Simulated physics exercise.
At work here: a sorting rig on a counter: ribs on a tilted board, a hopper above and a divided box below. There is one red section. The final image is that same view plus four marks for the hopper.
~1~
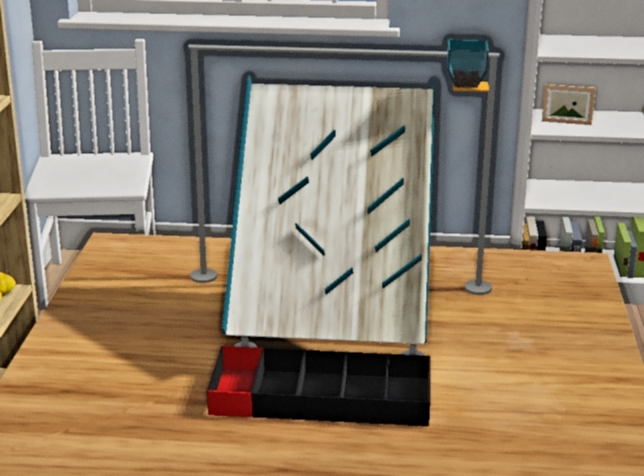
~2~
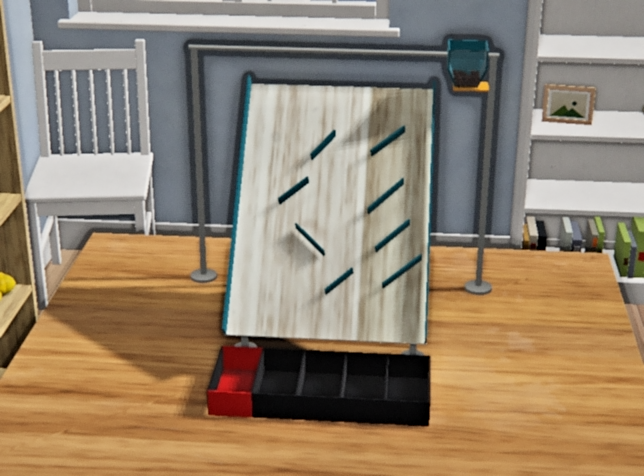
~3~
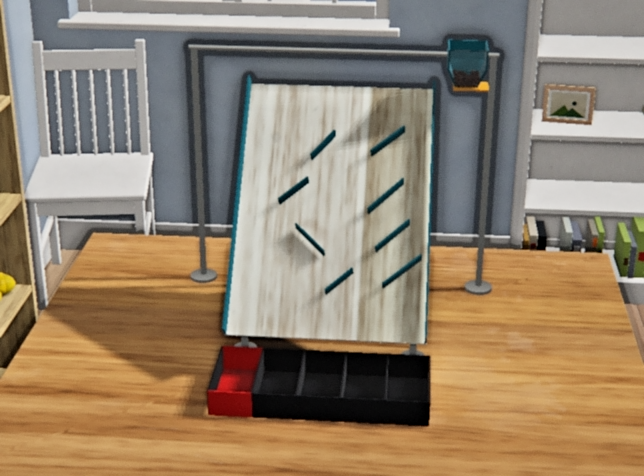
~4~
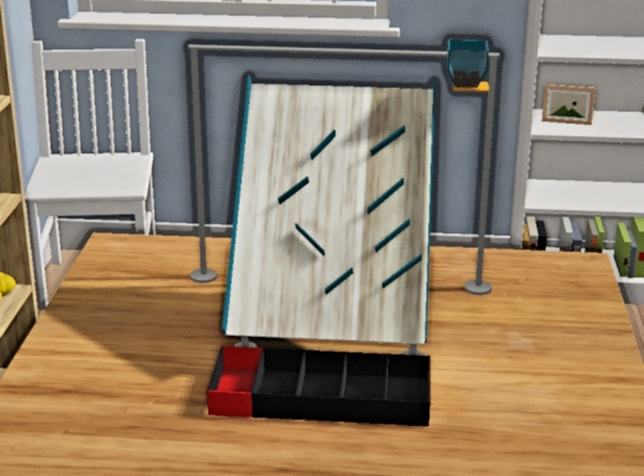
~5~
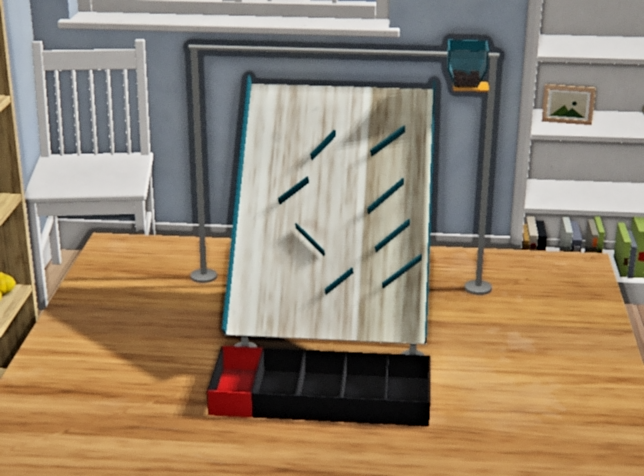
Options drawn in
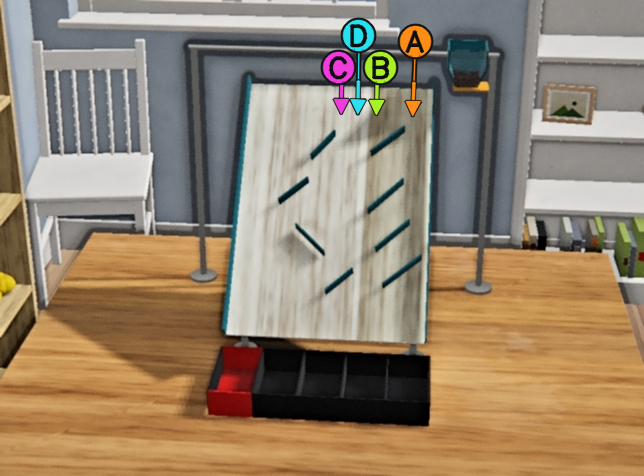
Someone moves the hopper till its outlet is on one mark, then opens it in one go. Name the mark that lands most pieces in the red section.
Go for C.
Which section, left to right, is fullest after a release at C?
The first from the left.
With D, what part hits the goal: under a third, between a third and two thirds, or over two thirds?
It is under a third.
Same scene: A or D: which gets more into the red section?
That would be D.
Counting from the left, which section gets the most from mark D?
The second from the left.
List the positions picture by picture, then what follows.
Hopper (467, 77), chocolate balls, door shut, in the first picture.
Ribs (311, 154) to (335, 130), (371, 150) to (405, 126), (278, 199) to (308, 176), in the second picture.
Ribs (368, 208) to (404, 178), (295, 223) to (324, 251), (376, 247) to (409, 219), in the third picture.
Ribs (325, 290) to (353, 268), (383, 283) to (422, 254), in the fourth picture.
Red section (230, 402), number 1 of 5 from the left, in the fifth picture.
On the marked copy, mark A meets the board at (412, 110); mark B meets the board at (376, 109); mark C meets the board at (341, 108); mark D meets the board at (357, 108).
Choosing A, about a tenth in the red section, the larger part in other sections, about a tenth outside the box.
Choosing B, about a tenth in the red section, the larger part in other sections, about a tenth outside the box.
Choosing C, roughly a third in the red section, roughly half in other sections, about a tenth outside the box.
Choosing D, roughly a quarter in the red section, roughly two thirds in other sections, about a tenth outside the box.
